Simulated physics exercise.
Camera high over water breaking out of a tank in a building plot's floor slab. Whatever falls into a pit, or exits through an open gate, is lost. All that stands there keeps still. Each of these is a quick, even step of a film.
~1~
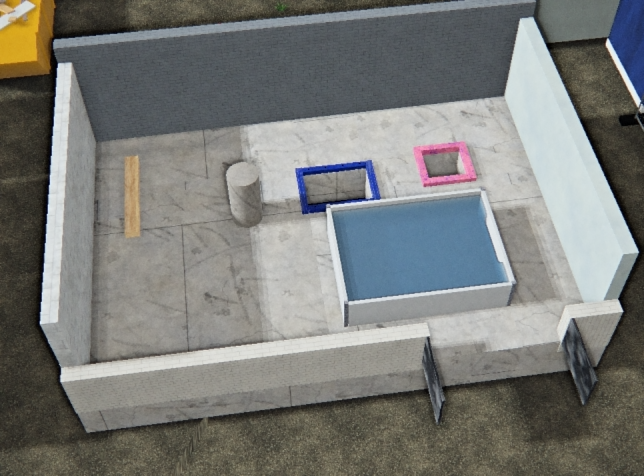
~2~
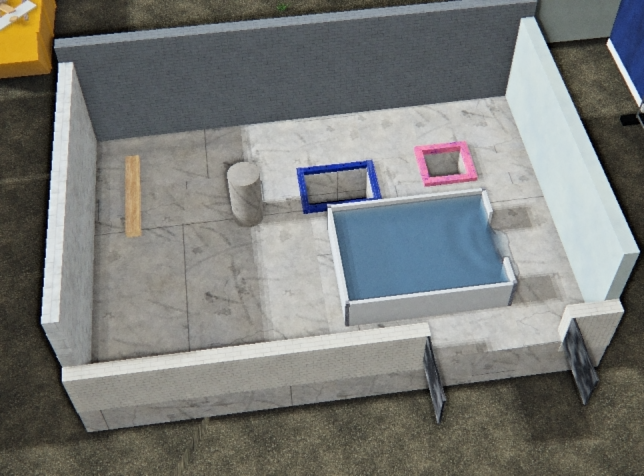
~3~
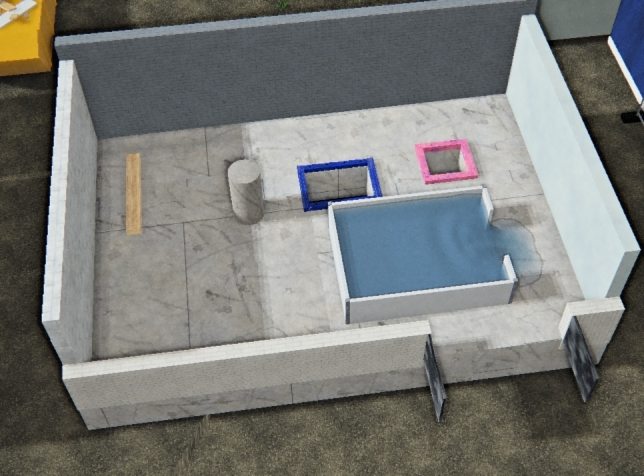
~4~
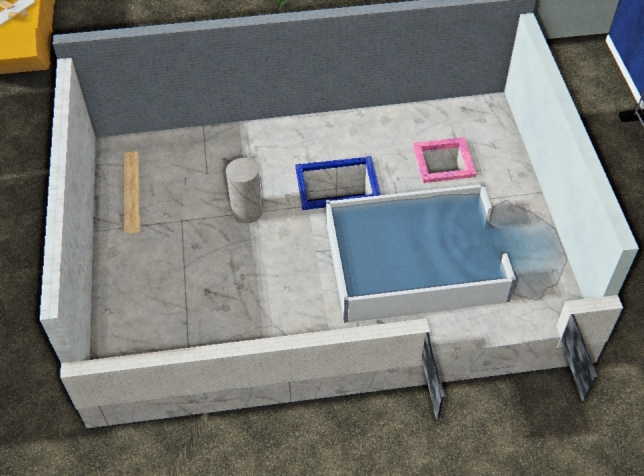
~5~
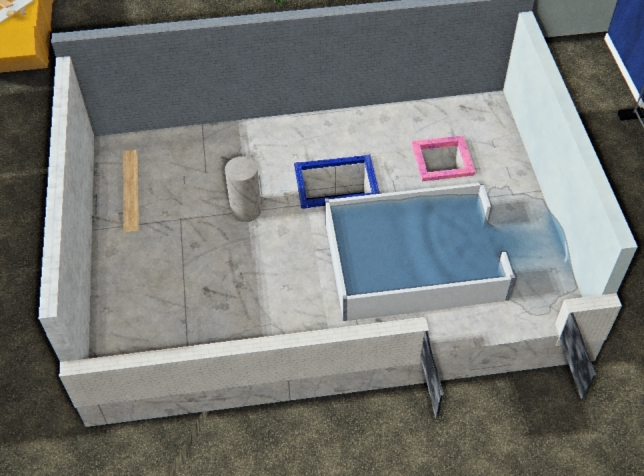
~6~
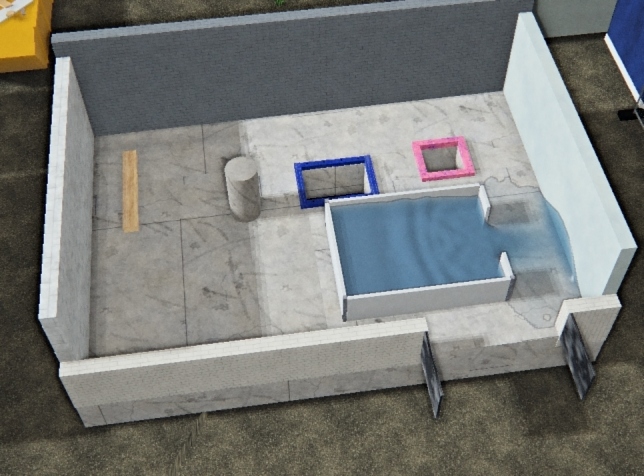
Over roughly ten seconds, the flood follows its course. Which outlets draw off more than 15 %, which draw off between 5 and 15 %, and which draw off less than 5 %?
In order: The gate claims a heavy share - exceeding fifteen per cent. The pink pit claims a light share - short of five per cent. The blue pit claims a light share - short of five per cent.
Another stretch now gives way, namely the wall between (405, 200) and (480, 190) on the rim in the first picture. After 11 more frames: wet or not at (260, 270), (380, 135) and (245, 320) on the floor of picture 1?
In turn: Free of water, covered, free of water.
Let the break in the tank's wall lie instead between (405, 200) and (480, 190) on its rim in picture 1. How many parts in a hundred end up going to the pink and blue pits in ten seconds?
Per cent: Pink 25, blue 4.
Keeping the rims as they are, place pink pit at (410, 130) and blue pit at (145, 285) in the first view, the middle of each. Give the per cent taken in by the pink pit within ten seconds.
Share for pink: 4 in a hundred.
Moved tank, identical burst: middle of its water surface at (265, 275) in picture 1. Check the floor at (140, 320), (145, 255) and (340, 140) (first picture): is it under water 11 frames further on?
Well, first one stays dry, second one stays dry, third one stays dry.
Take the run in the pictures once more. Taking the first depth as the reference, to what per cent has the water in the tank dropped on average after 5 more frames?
Estimate: Close to 80 %.
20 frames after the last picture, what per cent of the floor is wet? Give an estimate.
Estimate: Some 30 in a hundred.
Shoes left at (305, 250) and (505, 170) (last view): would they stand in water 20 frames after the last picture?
In turn, the two spots are high and dry and soaked.
A moment on, water covers 10 % of the floor; the gate 0 %, the pink pit 0 %, the blue pit 0 %.
Next, water covers 20 % of the floor; the gate 1 %, the pink pit 0 %, the blue pit 0 %.
Then, water covers 30 % of the floor; the gate 4 %, the pink pit 0 %, the blue pit 0 %.
Later, water covers 65 % of the floor; the gate 11 %, the pink pit 1 %, the blue pit 0 %.
In the end, water covers 85 % of the floor; the gate 17 %, the pink pit 1 %, the blue pit 0 %.
